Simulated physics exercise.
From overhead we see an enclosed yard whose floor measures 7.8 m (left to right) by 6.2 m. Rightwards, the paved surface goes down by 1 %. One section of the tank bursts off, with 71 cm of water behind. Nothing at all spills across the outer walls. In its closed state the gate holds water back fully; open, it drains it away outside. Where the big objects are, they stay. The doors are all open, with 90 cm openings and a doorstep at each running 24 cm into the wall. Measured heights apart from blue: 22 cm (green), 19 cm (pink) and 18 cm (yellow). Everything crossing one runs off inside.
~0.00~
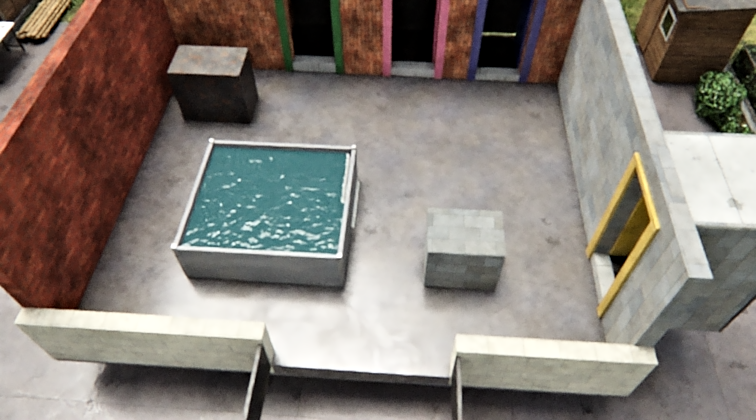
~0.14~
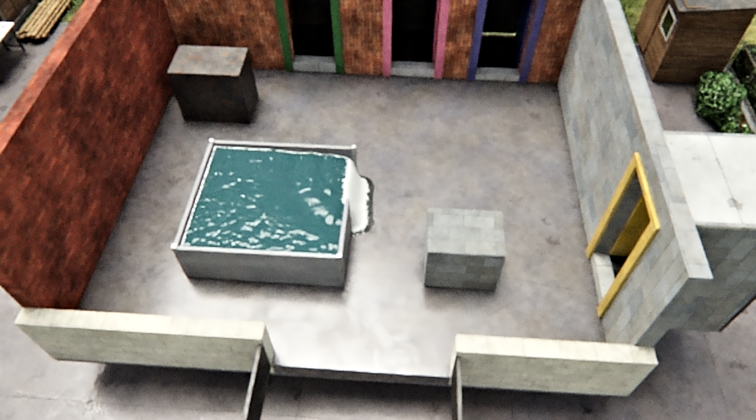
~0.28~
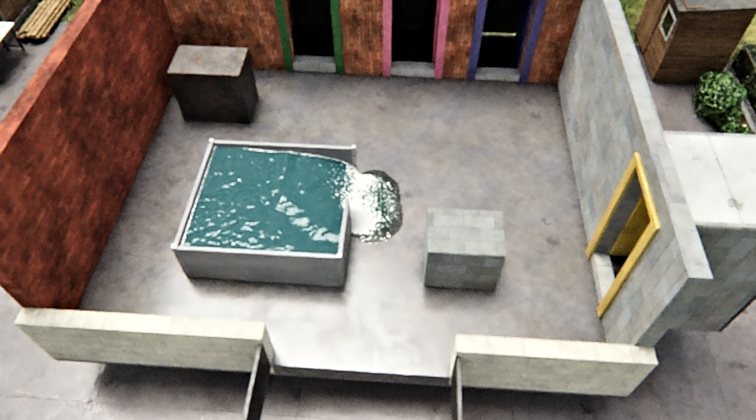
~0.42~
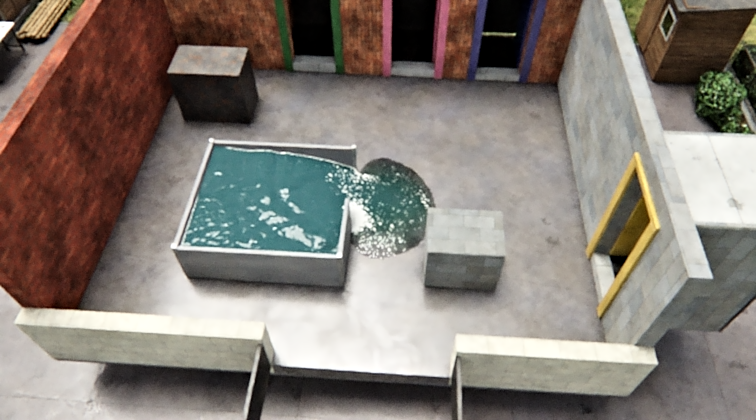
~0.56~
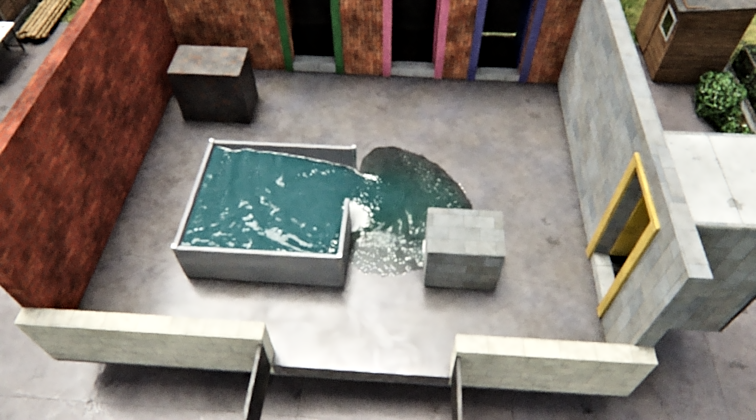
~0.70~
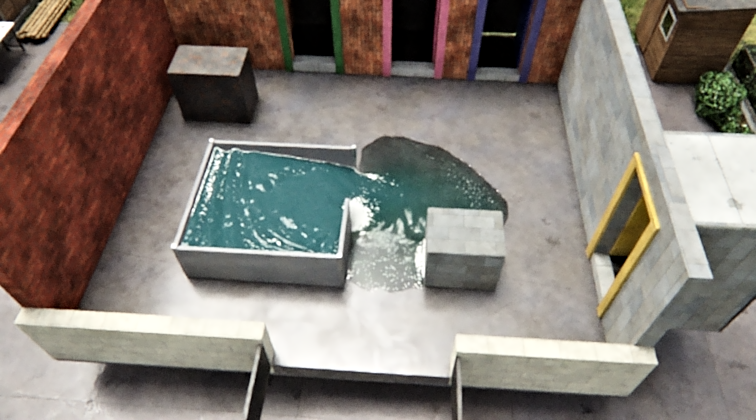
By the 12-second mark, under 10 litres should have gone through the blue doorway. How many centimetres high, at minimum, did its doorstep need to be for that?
It needed to be about 20 cm high.
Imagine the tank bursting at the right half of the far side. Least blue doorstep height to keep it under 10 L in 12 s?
Near 15 cm.
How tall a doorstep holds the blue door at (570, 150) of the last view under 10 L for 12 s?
Minimum: Close to 22 cm.
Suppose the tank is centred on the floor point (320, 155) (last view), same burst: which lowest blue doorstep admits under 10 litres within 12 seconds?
Roughly 25 centimetres.
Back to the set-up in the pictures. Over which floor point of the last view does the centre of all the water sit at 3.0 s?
Approximately (399, 202).
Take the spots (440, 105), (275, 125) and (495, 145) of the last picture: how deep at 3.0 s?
Close to 2, 0 and 4 cm, one after the other.
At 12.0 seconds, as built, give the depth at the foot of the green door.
Depth: Near 5.5 cm.
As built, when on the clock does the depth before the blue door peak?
Crest at t of about 3.6 s.
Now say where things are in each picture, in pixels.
The tank at (271, 197) is whole and still, 71 cm deep; the blue door at (505, 39) is dry, in the first frame.
The front is at (365, 228), 0.3 m from the gap at (350, 193); 0.3 m2 of floor is wet, 71 cm left at the back, in the second frame.
Water pours out at (350, 195) and has run 0.8 m, to (398, 221); about 11 cm deep outside, 71 cm at the back, in the third frame.
Water pours out at (350, 196) and has run 1.4 m, to a hidden place; about 8 cm deep outside, 71 cm at the back, in the fourth frame.
Water pours out at (350, 196) and has run 2.0 m, to a hidden place; about 6 cm deep outside, 70 cm at the back, in the fifth frame.
The gap is at (350, 195), the front 2.6 m out at a hidden place; the back of the tank holds 64 cm; 2.4 m in a straight line remain to the blue door at (505, 39), in the sixth frame.
After 1.4 s water covers 30 % of the floor, deepest (44 cm) near (358, 197); it has not reached the blue door.
After 3.0 s water covers 45 % of the floor, deepest (36 cm) near (558, 97); 16 cm at the blue door, 0 litres in over its 14 cm doorstep.
After 12.0 s water covers 100 % of the floor, deepest (12 cm) near (556, 85); 10 cm at the blue door, 55 litres in over its 14 cm doorstep.
At the blue door as built, the water arrived by 2.1 s and peaked near 23 cm at 3.6 s.
Run again over the same 12 s with other heights there, 29 litres in over 16.5 cm, 4 litres over 22.5 cm. The limit of 10 litres is kept from about 20 cm up.
